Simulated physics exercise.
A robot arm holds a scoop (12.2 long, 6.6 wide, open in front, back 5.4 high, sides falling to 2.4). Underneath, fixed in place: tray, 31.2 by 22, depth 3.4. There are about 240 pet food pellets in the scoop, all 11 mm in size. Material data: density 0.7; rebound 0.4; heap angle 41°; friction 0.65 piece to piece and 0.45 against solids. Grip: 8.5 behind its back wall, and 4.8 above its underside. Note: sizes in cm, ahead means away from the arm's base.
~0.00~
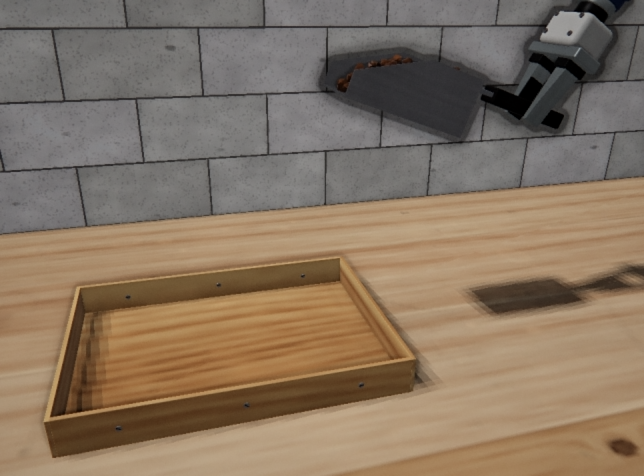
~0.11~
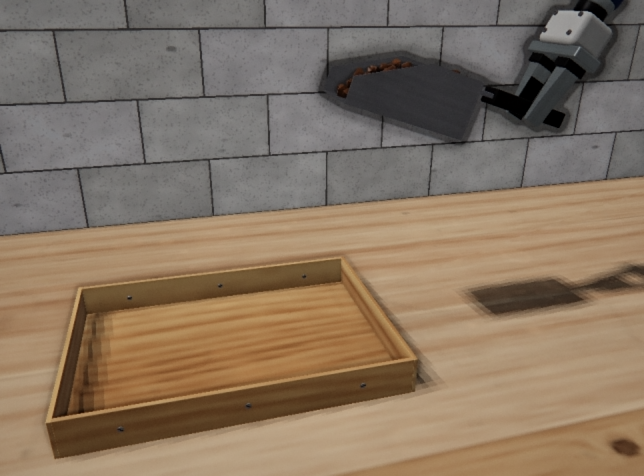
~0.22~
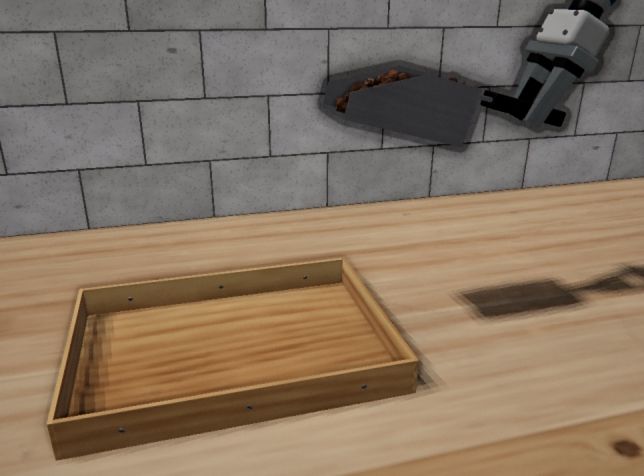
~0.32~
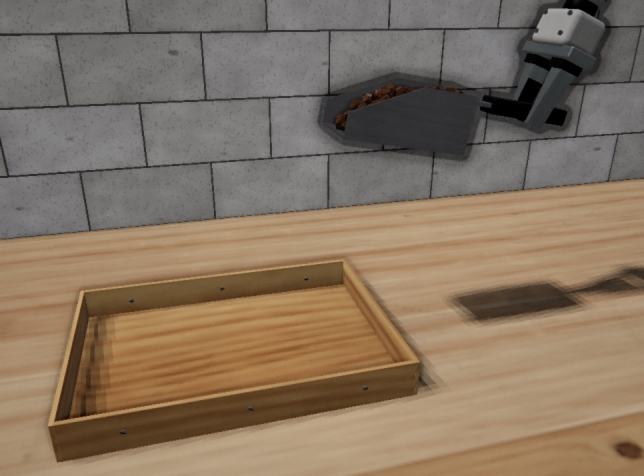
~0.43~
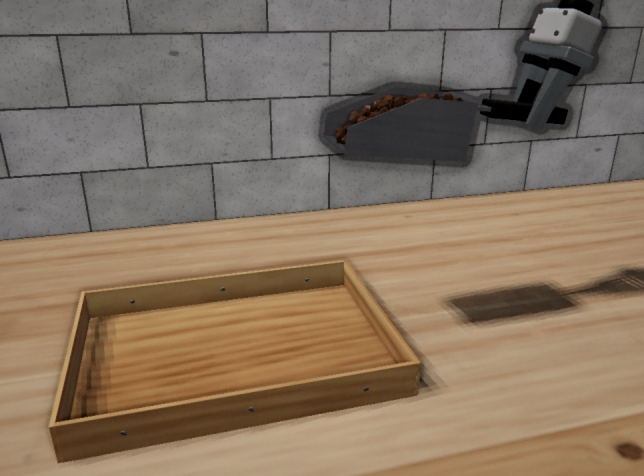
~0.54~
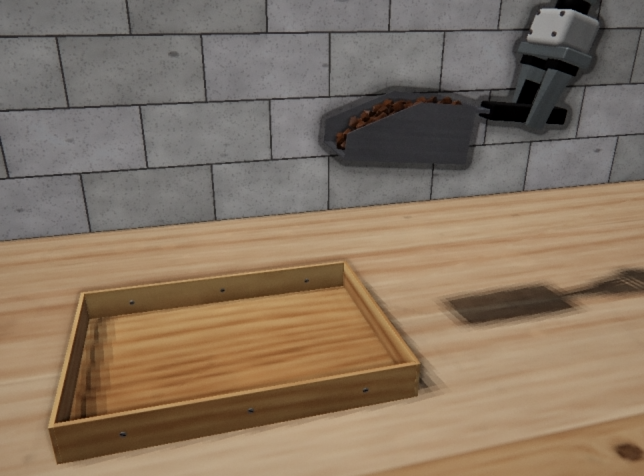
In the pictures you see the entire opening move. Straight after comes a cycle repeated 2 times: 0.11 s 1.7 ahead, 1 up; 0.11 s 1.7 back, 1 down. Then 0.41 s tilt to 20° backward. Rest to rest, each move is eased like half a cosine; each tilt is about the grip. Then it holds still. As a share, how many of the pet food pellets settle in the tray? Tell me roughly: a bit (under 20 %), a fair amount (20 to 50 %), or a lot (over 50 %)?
A bit, under 20 %.
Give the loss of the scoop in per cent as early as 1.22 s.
Close to 10 per cent of the load is out at that point.
After 0.88 s, tilted 6° backward, highest piece 26 above the table; 230 on the scoop, 1 in the tray, 4 in flight or on a rim.
After 1.22 s, tilted 15° backward, highest piece 28 above the table; 214 on the scoop, 21 in the tray.
After 1.59 s, tilted 20° backward, highest piece 29 above the table; 214 on the scoop, 21 in the tray.
After 2.64 s, tilted 20° backward, highest piece 29 above the table; 214 on the scoop, 21 in the tray.
In the end, 214 on the scoop, 21 in the tray. That is 9 % in the tray.
